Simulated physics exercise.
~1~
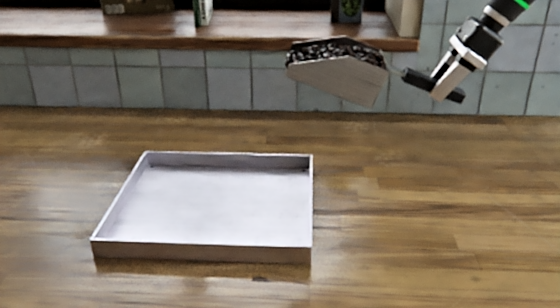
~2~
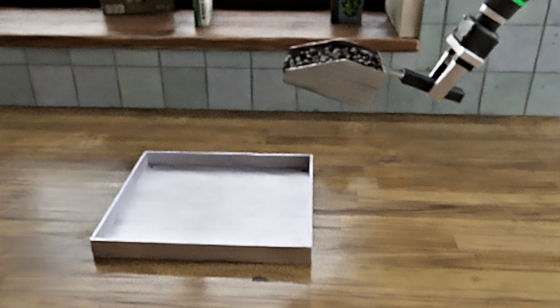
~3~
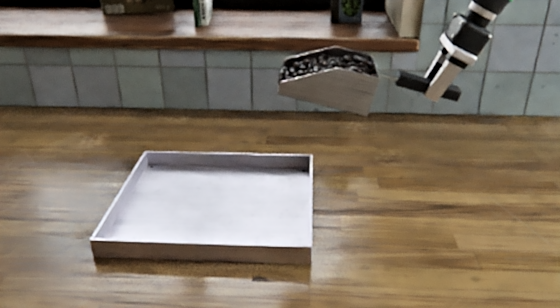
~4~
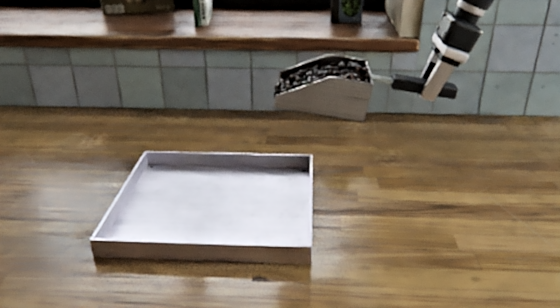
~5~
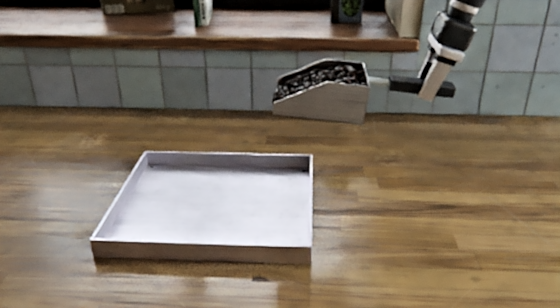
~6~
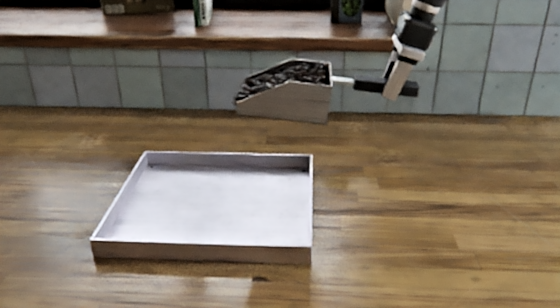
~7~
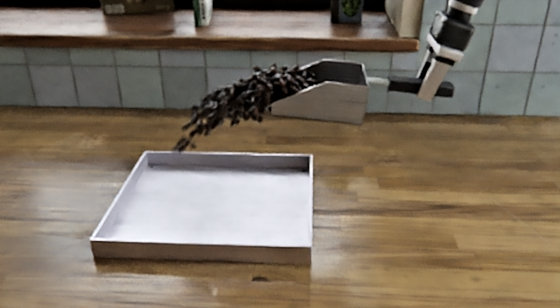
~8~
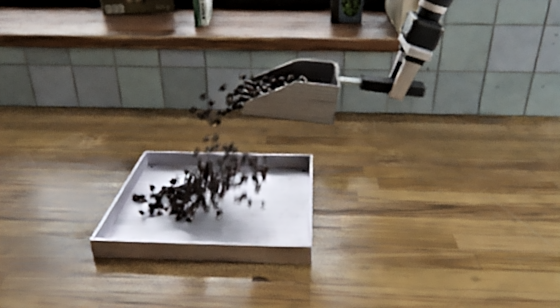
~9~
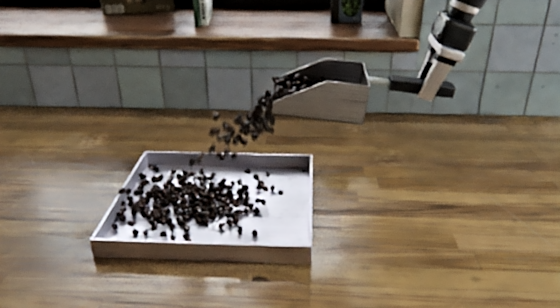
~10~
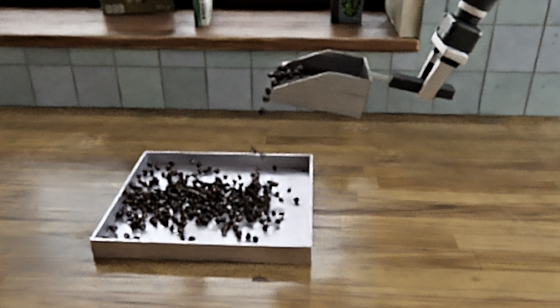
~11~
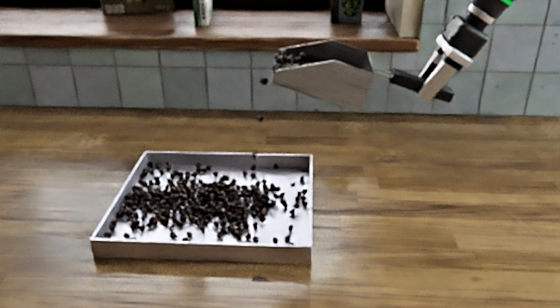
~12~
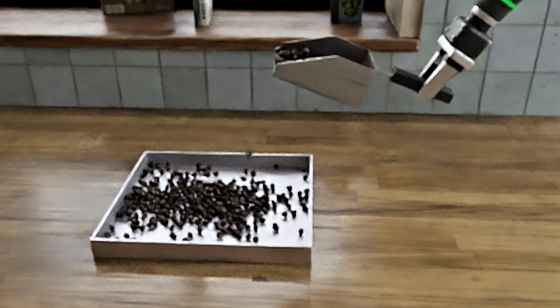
The clip opens with a robotic gripper holding a scoop heaped with dark dried beans above a wooden table, to the right of a shallow, empty, pale tray. The arm lowers the scoop a little and levels it out from its backward tilt. It then shifts left and jerks back right, and a thick stream of beans shoots off the open front toward the tray. A second shift left and back right sends more tumbling down. Finally the scoop tips backward and rises slightly as a few stragglers drop, leaving beans scattered across the tray and some still in the scoop.
